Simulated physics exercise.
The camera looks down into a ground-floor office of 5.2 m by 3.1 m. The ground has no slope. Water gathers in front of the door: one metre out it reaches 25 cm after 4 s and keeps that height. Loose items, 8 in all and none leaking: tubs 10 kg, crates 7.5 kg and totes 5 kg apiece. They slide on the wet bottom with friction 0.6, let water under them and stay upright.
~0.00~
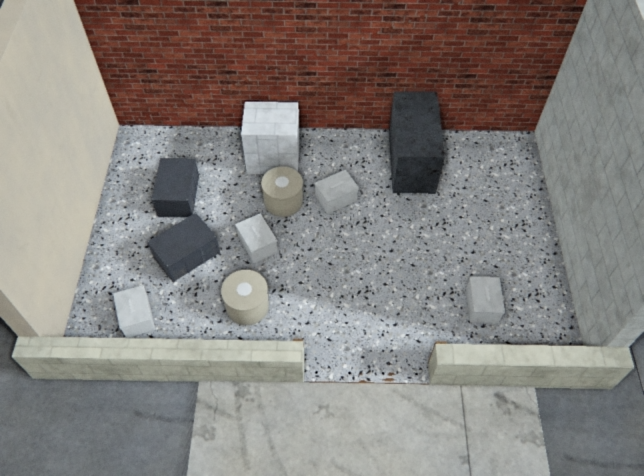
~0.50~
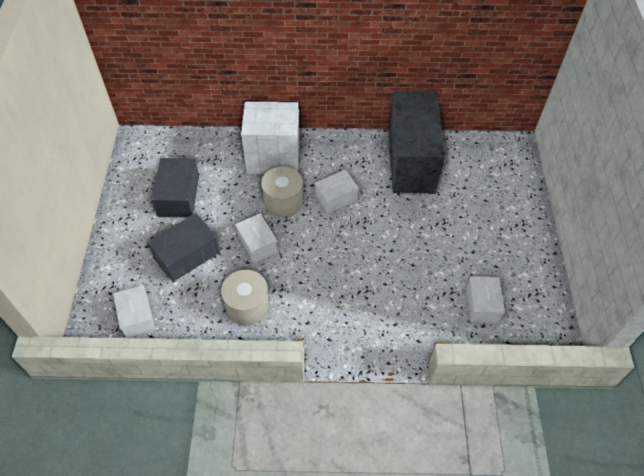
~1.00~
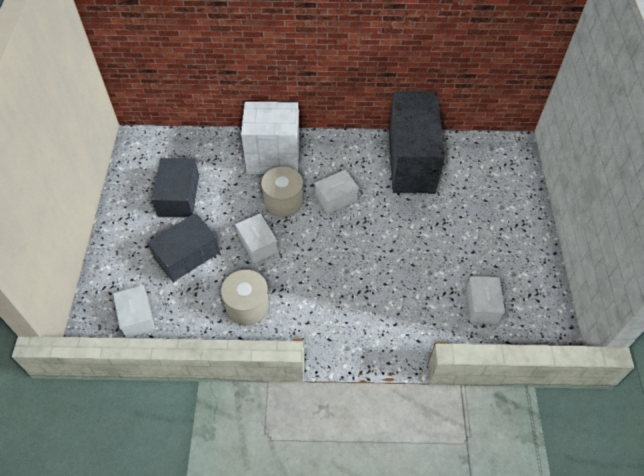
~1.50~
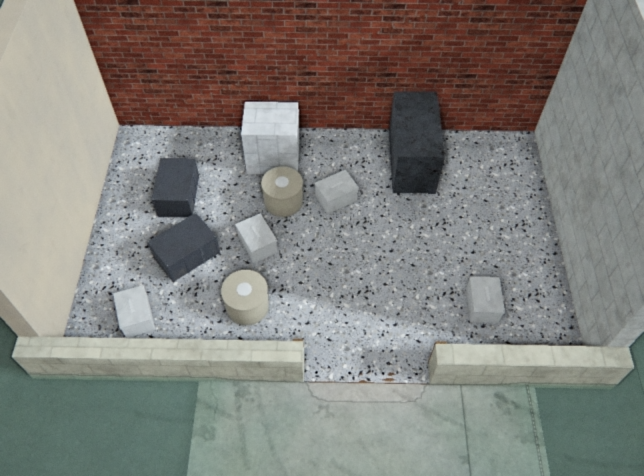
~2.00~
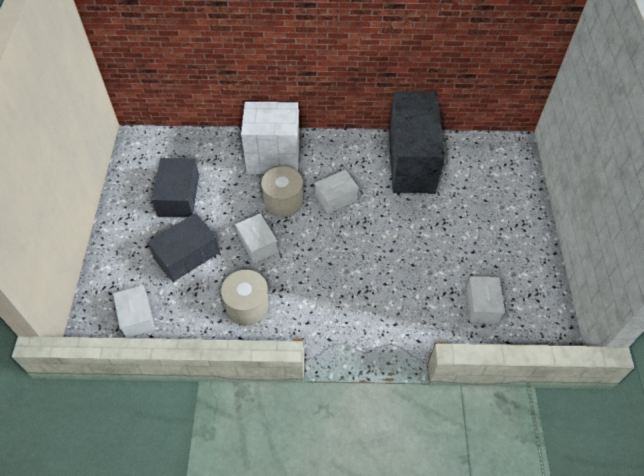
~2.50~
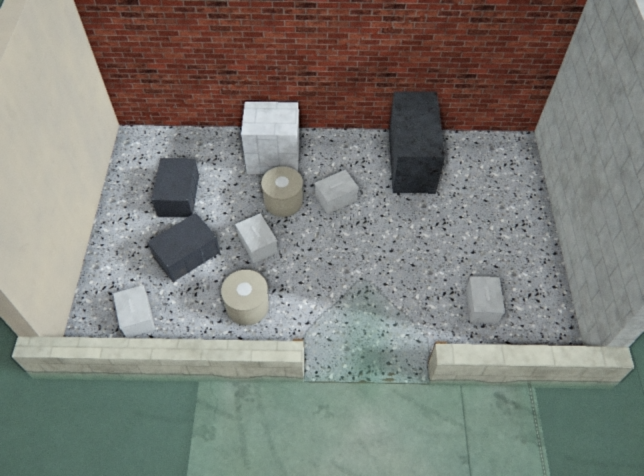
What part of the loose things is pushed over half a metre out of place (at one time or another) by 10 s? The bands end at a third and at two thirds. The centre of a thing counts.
That comes to from one to two thirds.
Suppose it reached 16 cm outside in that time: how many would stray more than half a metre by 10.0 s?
In that case 2 of them.
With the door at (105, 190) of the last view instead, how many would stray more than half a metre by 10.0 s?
Then 7.
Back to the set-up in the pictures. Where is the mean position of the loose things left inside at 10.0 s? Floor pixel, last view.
At about (231, 277).
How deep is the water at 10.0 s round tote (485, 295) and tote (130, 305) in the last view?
About 4 and 7 cm.
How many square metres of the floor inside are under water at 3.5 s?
Some 3.5 m2.
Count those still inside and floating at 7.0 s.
2 of them.
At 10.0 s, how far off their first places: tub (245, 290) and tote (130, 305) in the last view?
In that order: 0 cm, 50 cm.
After 3.5 s 0 of 8 are over 50 cm from their spots; 0 afloat.
After 4.5 s 1 of 8 are over 50 cm from their spots; 0 afloat.
After 7.0 s 4 of 8 are over 50 cm from their spots; 2 afloat.
After 10.0 s 4 of 8 are over 50 cm from their spots, and 4 have been at some point; 6 afloat.
